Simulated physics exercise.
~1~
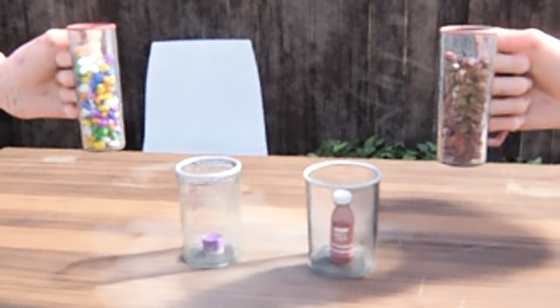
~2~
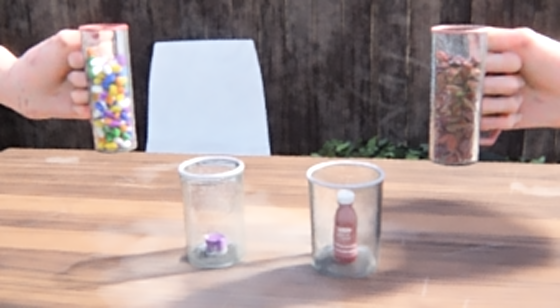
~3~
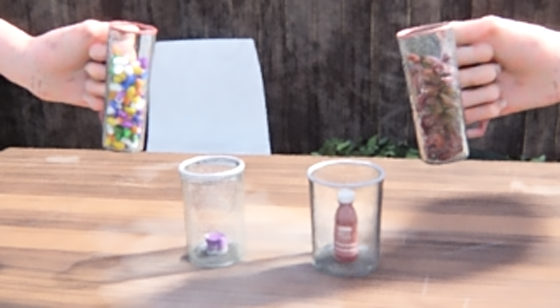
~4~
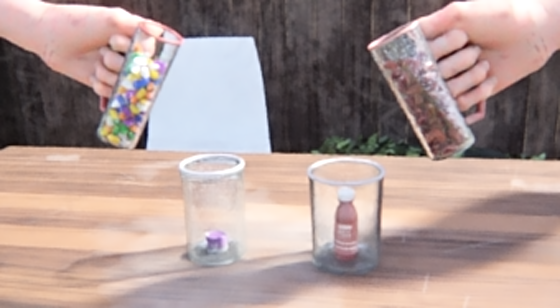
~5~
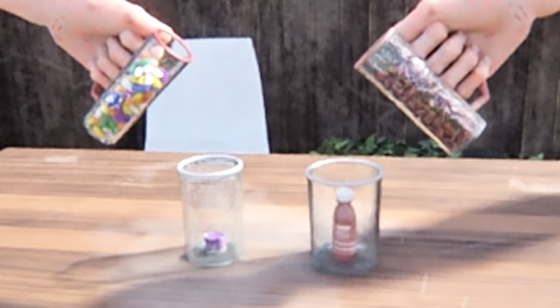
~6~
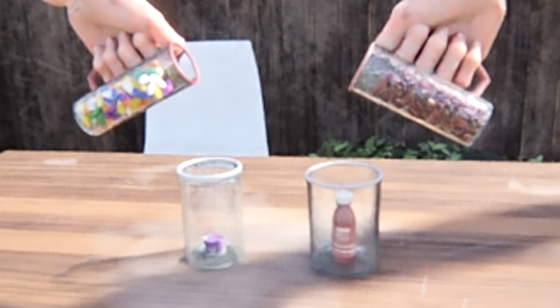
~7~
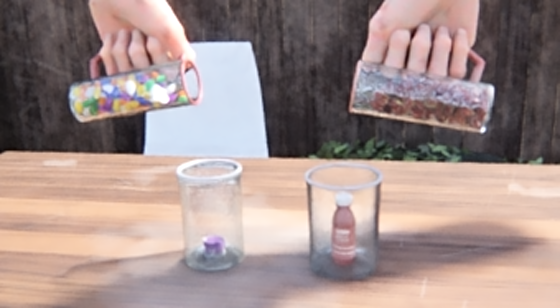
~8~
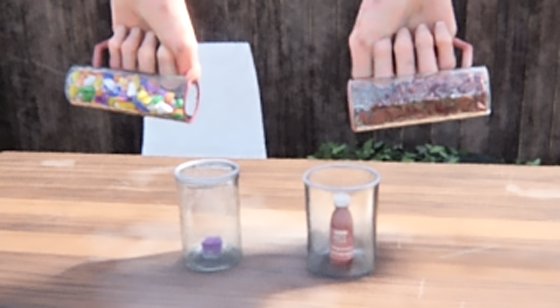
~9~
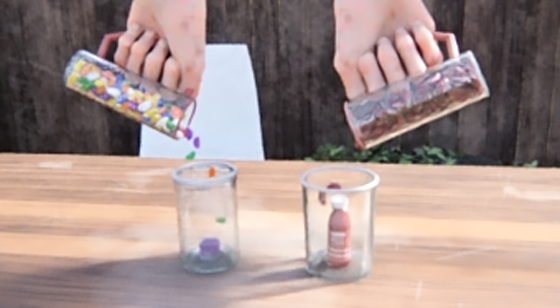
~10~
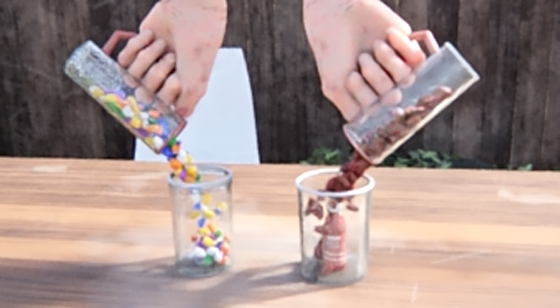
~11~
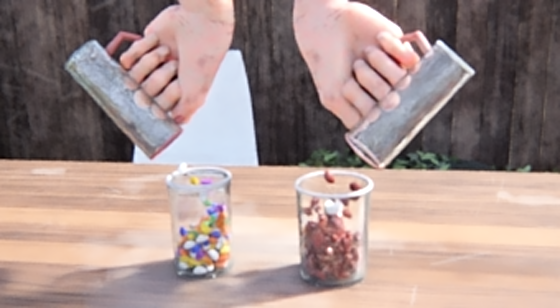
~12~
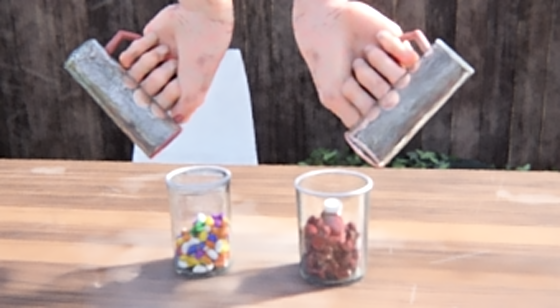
The footage shows two hands tilting cups of colourful pieces and brown pieces over a glass jar holding a small purple object and a glass holding a small white-capped bottle, emptying them until the purple object is buried while the bottle's white cap still shows.
